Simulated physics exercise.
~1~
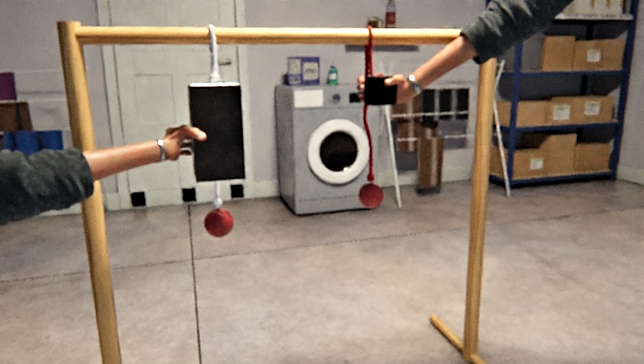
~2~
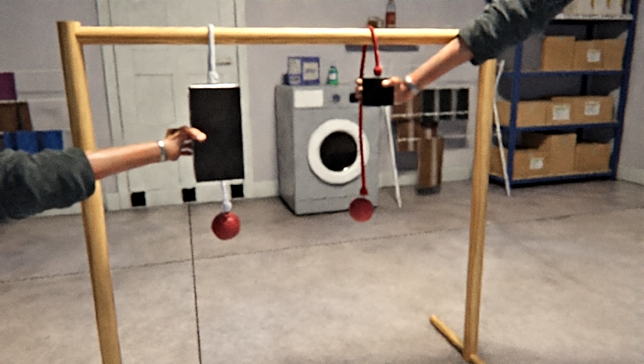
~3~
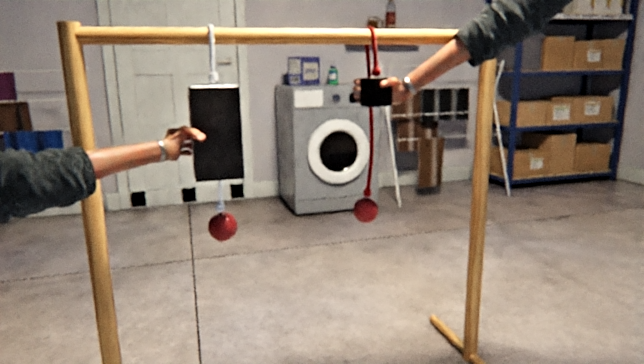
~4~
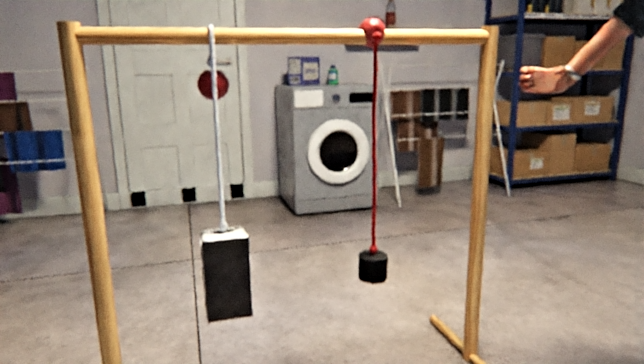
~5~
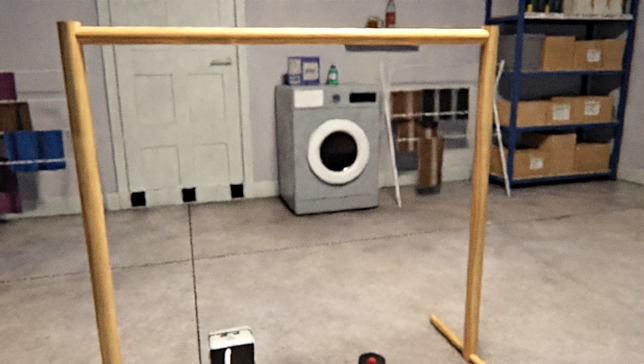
To begin with, two hands hold a white case with a dark front and a small black block beneath a wooden rail, with a pale rope and a red rope looped over it. A round red object hangs below each load, and both sway slightly while the hands keep still. Then the hands let go, and the one on the right draws back. The case and the block drop, while the red objects rise toward the rail. Finally, the case and block are down on the floor, the rail is bare, and the red objects are out of sight.
